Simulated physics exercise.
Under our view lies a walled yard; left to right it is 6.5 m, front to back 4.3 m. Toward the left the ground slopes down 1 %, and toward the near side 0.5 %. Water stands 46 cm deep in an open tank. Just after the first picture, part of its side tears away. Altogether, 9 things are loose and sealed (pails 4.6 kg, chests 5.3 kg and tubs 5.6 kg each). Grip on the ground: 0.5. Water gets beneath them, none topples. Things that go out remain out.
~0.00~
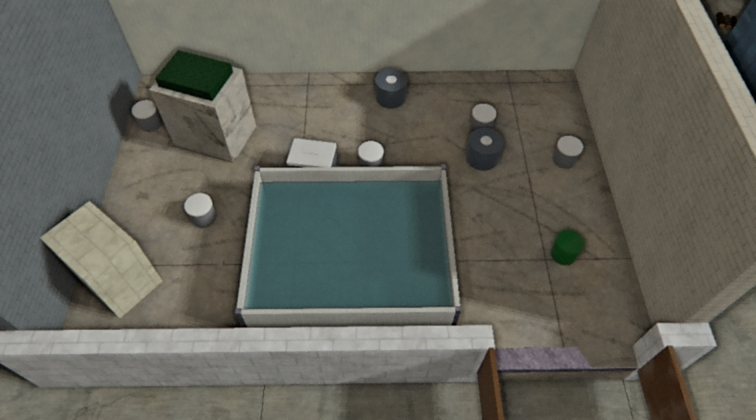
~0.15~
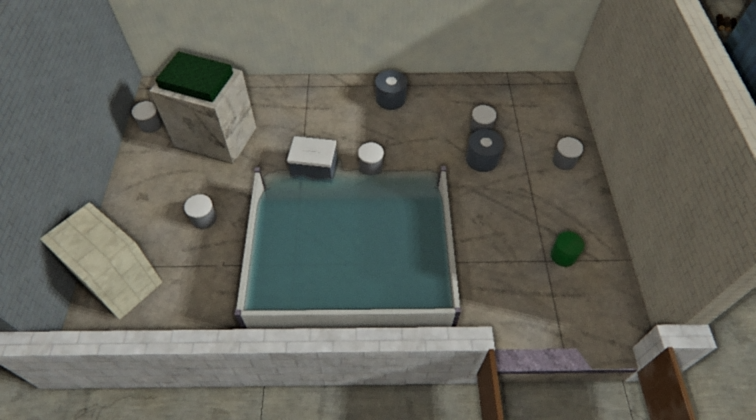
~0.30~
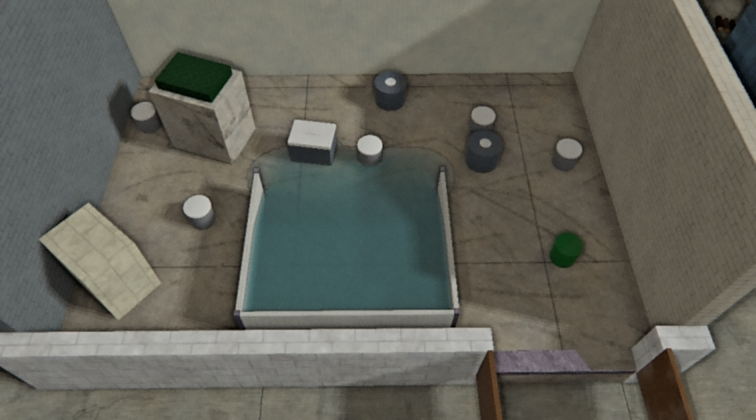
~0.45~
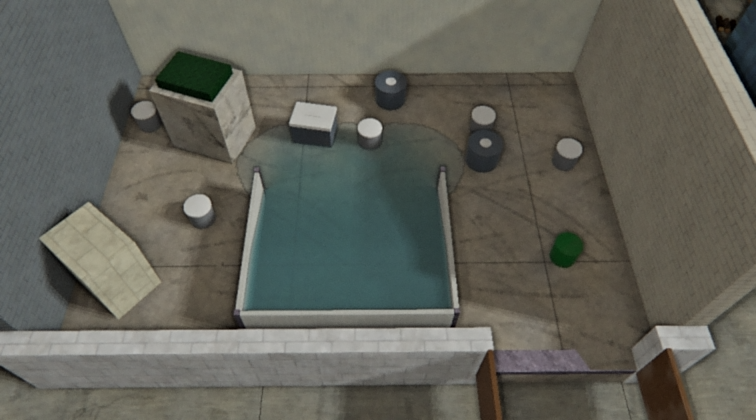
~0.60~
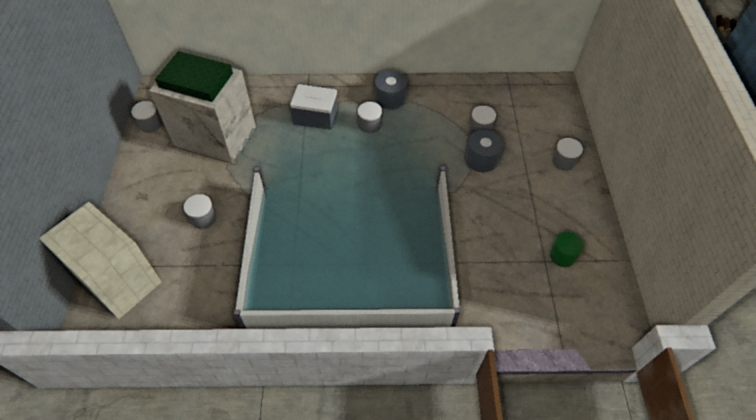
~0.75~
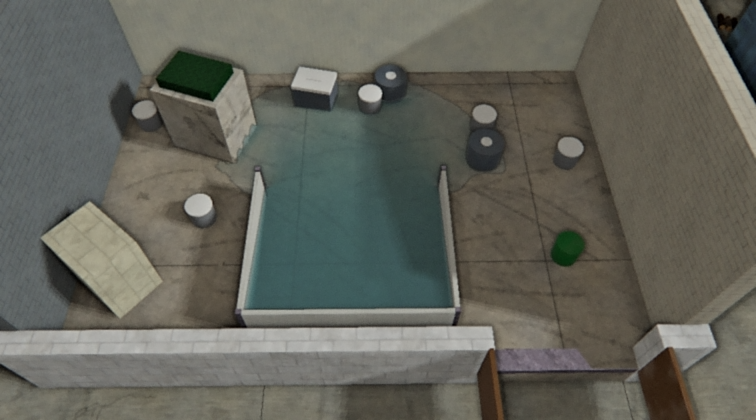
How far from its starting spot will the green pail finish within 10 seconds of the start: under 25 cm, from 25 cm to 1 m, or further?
Further than 1 m away.
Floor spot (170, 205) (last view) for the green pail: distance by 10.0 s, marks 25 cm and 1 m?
It goes a long way.
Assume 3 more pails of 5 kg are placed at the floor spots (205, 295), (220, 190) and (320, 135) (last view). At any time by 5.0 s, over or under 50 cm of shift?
Note, same order as listed: Inside the limit, inside the limit, beyond the limit.
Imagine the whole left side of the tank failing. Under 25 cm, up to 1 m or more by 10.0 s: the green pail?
From there, the green pail gets moved partway.
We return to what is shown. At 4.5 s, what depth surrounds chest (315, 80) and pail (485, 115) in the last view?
First roughly 15 cm, second roughly 8 cm.
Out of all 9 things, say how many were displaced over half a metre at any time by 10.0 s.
Count: 9.
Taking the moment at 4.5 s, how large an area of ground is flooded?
23 m2.
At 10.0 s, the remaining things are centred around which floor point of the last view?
Close to pixel (258, 271).
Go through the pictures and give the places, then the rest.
The first picture shows the green pail at (571, 242) rests on the ground; 3.9 m2 under water; 0 of 9 have shifted.
The second picture shows the green pail at (571, 243), on the bottom; 4.7 m2 under water; 1 of 9 have shifted.
The third picture shows the green pail at (570, 244) rests on the ground; 5.8 m2 under water; 2 of 9 have shifted.
The fourth picture shows the green pail at (570, 244), on the bottom; water covers 7.1 m2; 2 of 9 have shifted.
The fifth picture shows the green pail at (570, 244) rests on the ground; 8.4 m2 under water; 2 of 9 have shifted.
The sixth picture shows the green pail at (571, 243) rests on the ground; water covers 9.6 m2; 3 of 9 have shifted.
After 2.0 s the green pail is near (571, 243), 0.0 m from its start, aground; 0 of 9 are out; 3 afloat.
After 4.5 s the green pail is near (569, 246), 0.0 m from its start, aground; 0 of 9 are out; 5 afloat.
After 7.0 s the green pail is near (539, 343), 1.3 m from its start, aground; 1 of 9 are out; 6 afloat.
After 10.0 s the green pail has gone out; 4 of 9 are out; 5 afloat.
